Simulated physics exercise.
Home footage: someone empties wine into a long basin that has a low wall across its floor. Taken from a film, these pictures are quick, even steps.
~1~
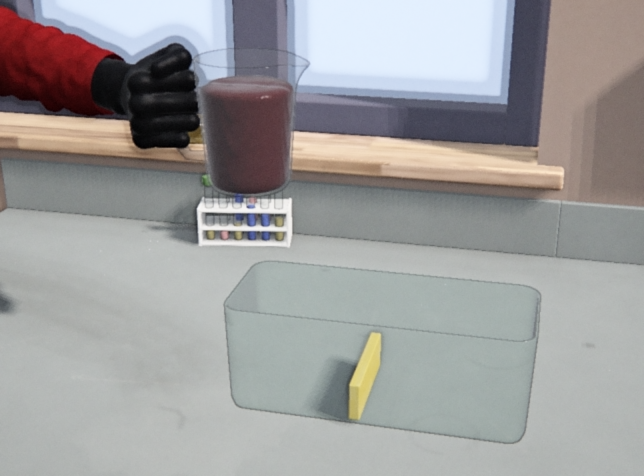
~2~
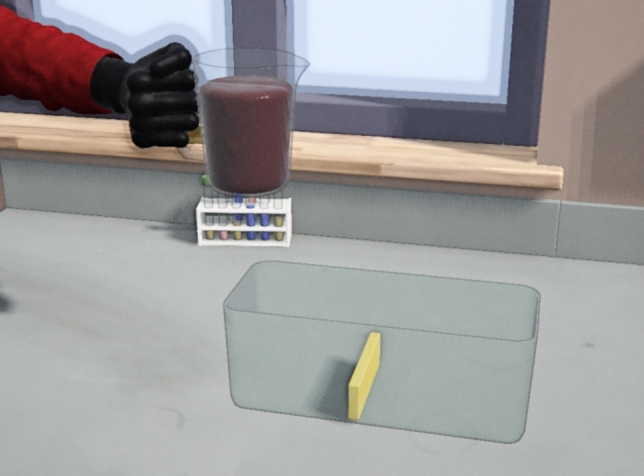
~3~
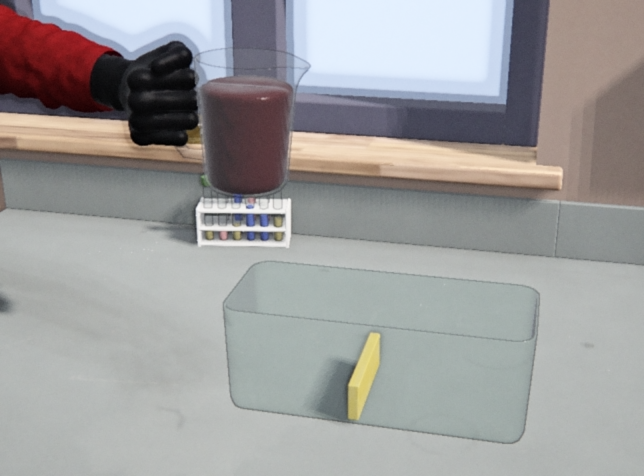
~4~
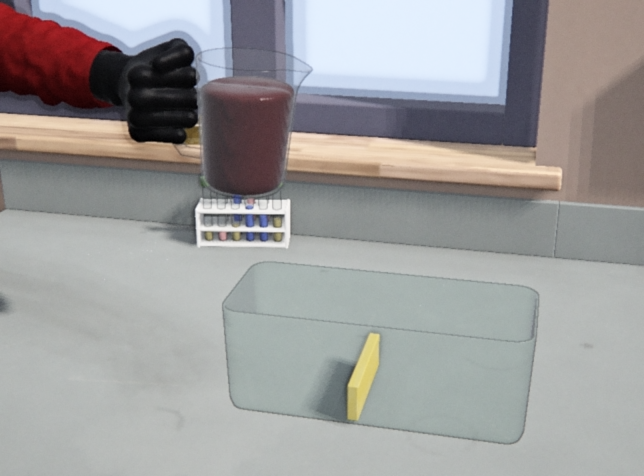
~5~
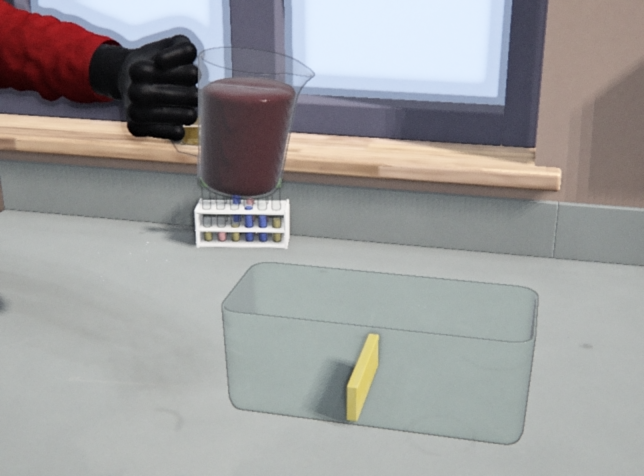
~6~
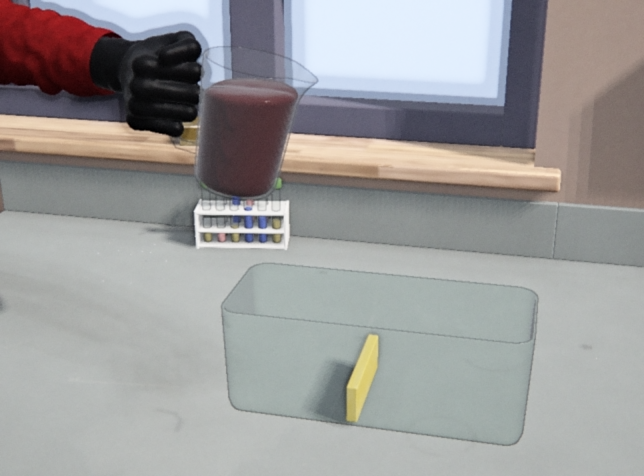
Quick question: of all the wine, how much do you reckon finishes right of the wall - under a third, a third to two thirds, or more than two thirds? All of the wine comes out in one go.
Higher than two thirds.
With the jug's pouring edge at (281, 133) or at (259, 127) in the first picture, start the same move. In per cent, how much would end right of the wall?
It would come to near 10 per cent, and then near 10 per cent.
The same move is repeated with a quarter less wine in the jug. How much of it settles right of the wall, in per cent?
85 per cent.
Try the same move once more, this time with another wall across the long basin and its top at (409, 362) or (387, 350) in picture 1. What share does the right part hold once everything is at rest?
I'd expect near 10 percent the first time and near 50 percent the next.
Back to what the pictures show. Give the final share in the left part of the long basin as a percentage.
It comes to some 10 per cent.
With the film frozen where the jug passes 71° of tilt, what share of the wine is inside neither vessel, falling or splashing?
Something like 15 per cent of it.
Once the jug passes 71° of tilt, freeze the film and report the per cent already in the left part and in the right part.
Left side 0 in a hundred, right side 0 in a hundred.
A moment on, the jug is tipped part way and 85 per cent is still to pour, 0 is left of the wall and 0 right of it.
Next, the jug is tipped right over and 29 per cent is still to pour, 1 is left of the wall and 41 right of it.
Then the jug is tipped right over and 1 per cent is still to pour, 9 is left of the wall and 85 right of it.
Later the jug is tipped right over and 0 per cent is still to pour, 10 is left of the wall and 88 right of it.
At rest 12 per cent lies left of the wall, 87 right of it and 1 outside.
